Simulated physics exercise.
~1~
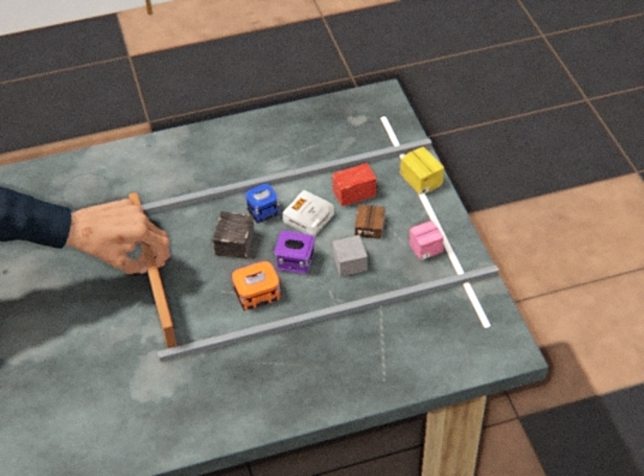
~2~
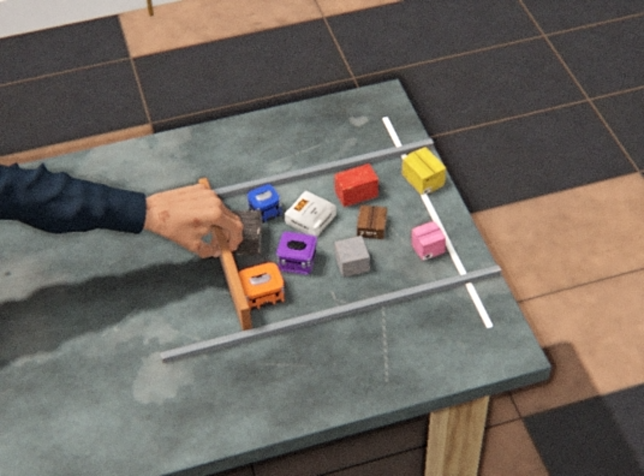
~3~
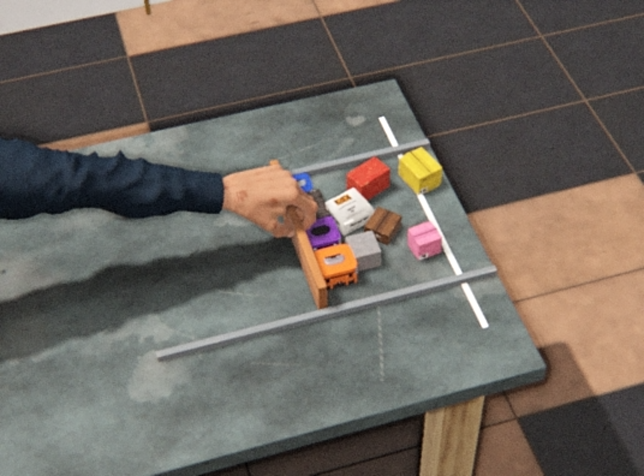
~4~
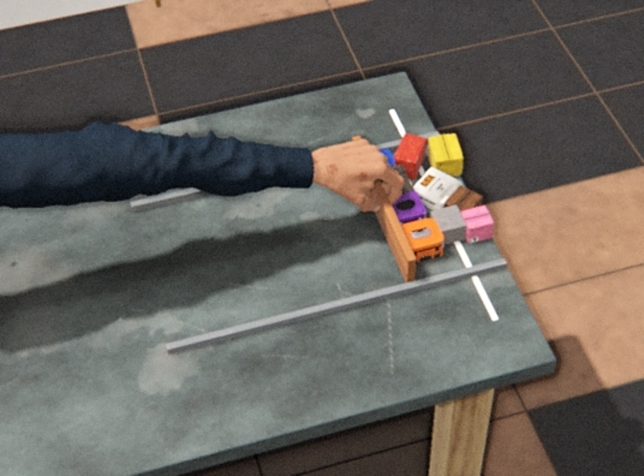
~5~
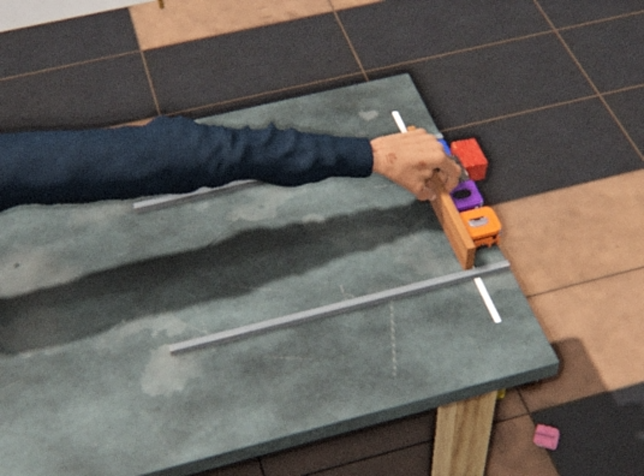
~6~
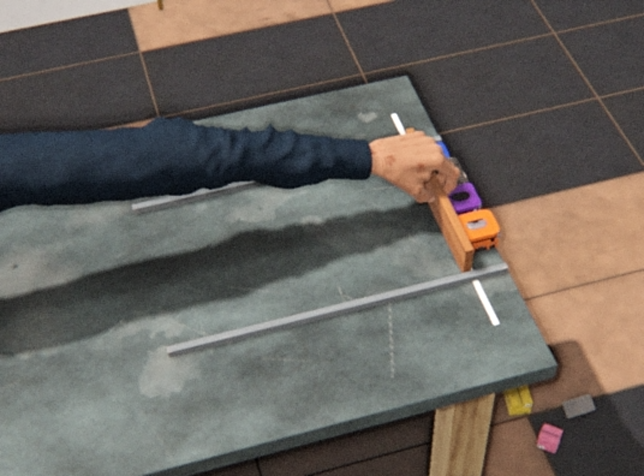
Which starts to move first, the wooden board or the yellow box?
The wooden board moves first. The yellow box stays where it is by the tape until the board has pushed the other pieces most of the way along the channel.
A wooden board, held upright by a hand in a dark sleeve, slides right along a channel between two grey rails on a table. It meets the dark block and the orange case first, then gathers the purple, blue, white and grey pieces into a tight bunch. The crowd presses on into the red, brown, pink and yellow boxes near the white tape. As the board reaches the tape, the leading pieces spill over the table's end. The board stops there, with the orange and purple cases still at the edge and yellow, grey and pink pieces lying on the floor.
